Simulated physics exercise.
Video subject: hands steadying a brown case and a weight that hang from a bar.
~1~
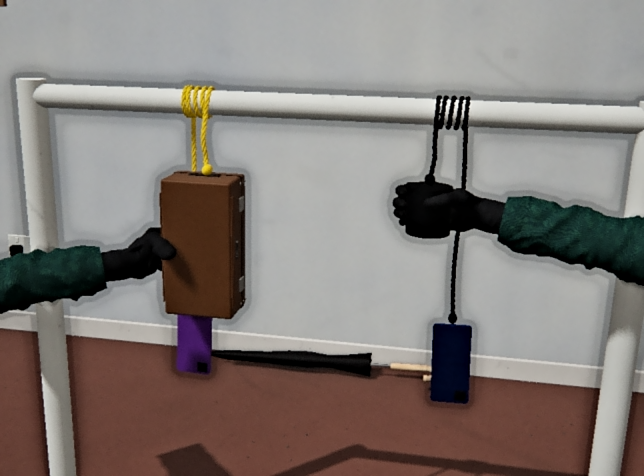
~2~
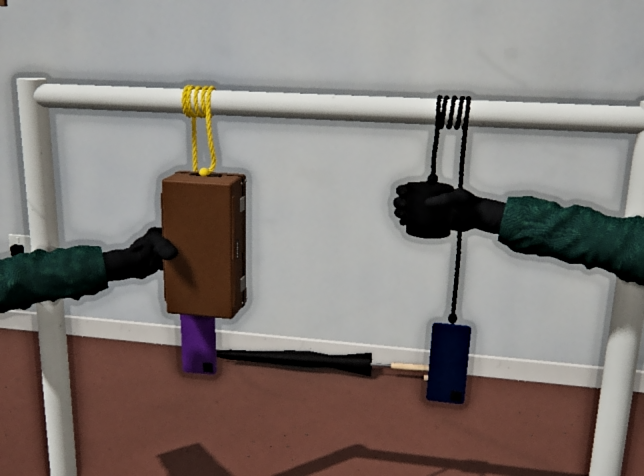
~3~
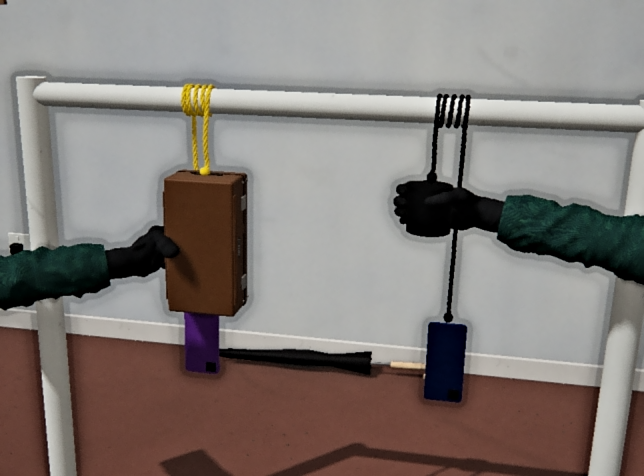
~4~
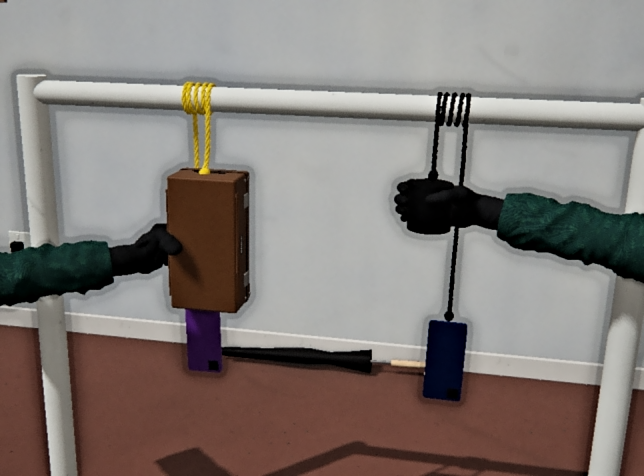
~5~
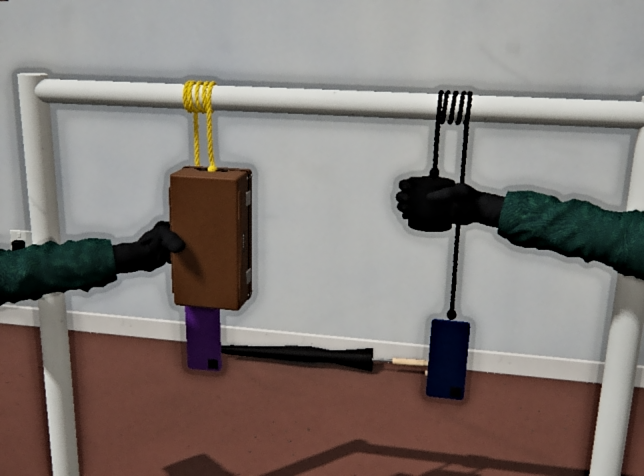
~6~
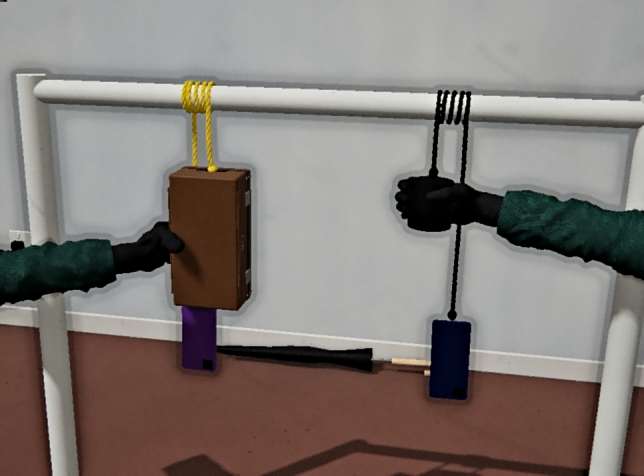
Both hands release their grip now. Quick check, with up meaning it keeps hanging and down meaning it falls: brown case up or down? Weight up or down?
Brown case: Up; weight: Up.
Then, 0.42 s past the final frame, brown case still up near (211, 244); weight still up near (434, 203).
Then, 0.92 s past the final frame, brown case still up near (209, 246); weight still up near (432, 203).
When it is over, brown case still up near (209, 245); weight still up near (434, 203). The brown case is held and the weight keeps its height.
